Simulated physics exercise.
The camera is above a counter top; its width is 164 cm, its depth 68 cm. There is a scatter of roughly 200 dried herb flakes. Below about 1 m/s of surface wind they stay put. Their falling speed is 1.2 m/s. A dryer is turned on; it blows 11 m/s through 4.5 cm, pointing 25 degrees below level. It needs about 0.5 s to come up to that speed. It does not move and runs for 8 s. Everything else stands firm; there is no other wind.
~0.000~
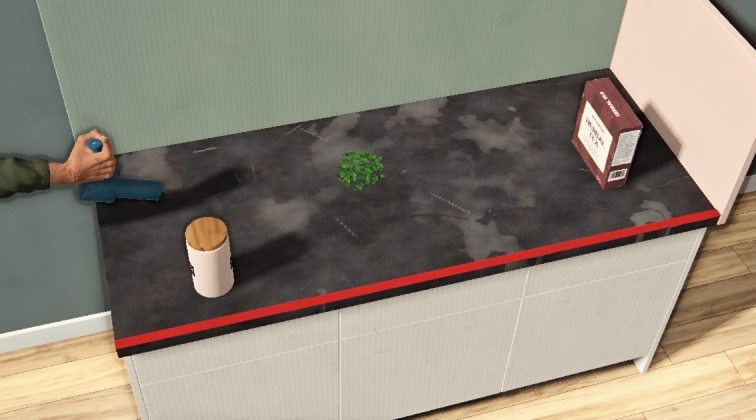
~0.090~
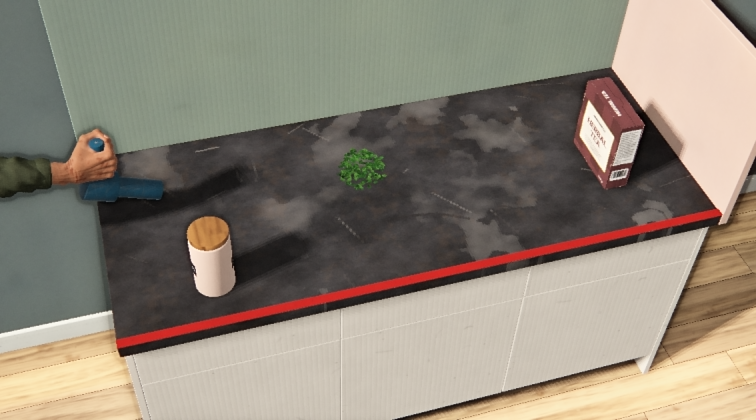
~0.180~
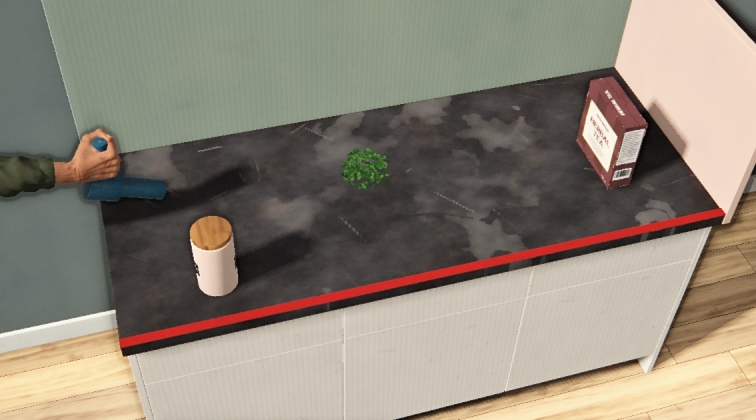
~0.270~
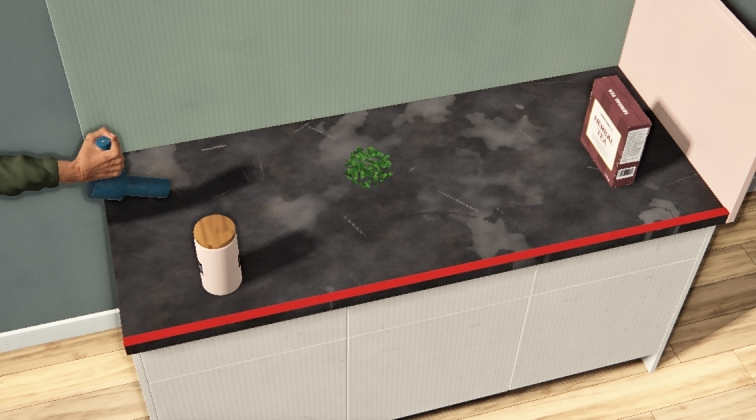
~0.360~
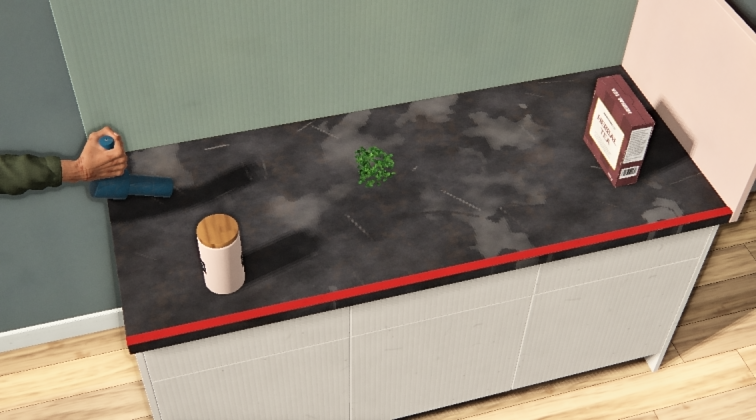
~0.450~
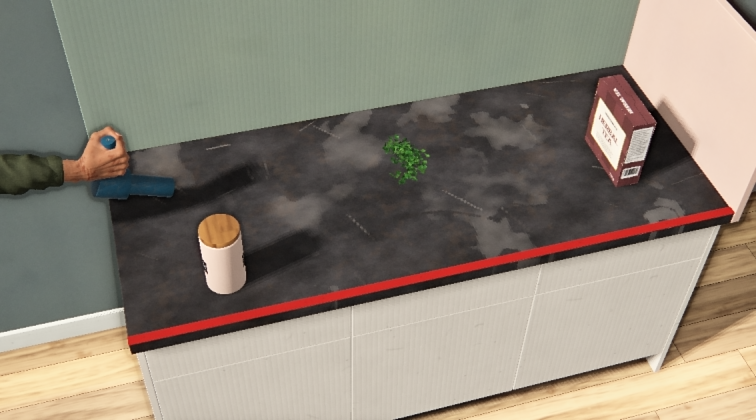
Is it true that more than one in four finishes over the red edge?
As for a quarter going over the red edge: Yes.
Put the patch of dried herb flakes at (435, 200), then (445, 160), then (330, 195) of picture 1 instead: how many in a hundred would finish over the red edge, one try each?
In turn about 40 %, 60 %, 40 %.
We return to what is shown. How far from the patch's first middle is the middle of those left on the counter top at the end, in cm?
Roughly 90 cm.
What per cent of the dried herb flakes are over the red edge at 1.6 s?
About 0 %.
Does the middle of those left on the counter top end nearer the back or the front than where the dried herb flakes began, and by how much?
To the front, by about 15 cm.
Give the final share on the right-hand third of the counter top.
Near 30 %.
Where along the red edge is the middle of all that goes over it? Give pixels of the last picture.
Near (736, 213).
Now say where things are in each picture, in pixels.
In the first picture, the middle of the dried herb flakes is near (356, 170), none has stirred yet and the mouth of the dryer is at (158, 191).
In the second picture, the middle of the dried herb flakes is near (358, 169), none has stirred yet and the red edge is centred on (443, 277).
In the third picture, the middle of the dried herb flakes is near (361, 169), none has stirred yet, the top of a jar is at (211, 231) and the top of a carton is at (619, 101).
In the fourth picture, the middle of the dried herb flakes is near (364, 168) and none has stirred yet.
In the fifth picture, the middle of the dried herb flakes is near (369, 165), the farthest in sight from the dryer is at (390, 156) and about 15 % have left their places.
In the sixth picture, the middle of the dried herb flakes is near (407, 159), the farthest in sight from the dryer is at (427, 156) and all have left their places.
After 1.6 s, 96 % are on the move or not yet settled, 0 % are over the red edge; the middle of those still in play is near (661, 126).
After 2.6 s, 88 % are on the move or not yet settled, 14 % are over the red edge; the middle of those still in play is near (688, 150).
After 4.4 s, 52 % are on the move or not yet settled, 44 % are over the red edge; the middle of those still in play is near (691, 160).
After 8.0 s, at the end, 70 % are over the red edge; the middle of those still in play is near (694, 161).
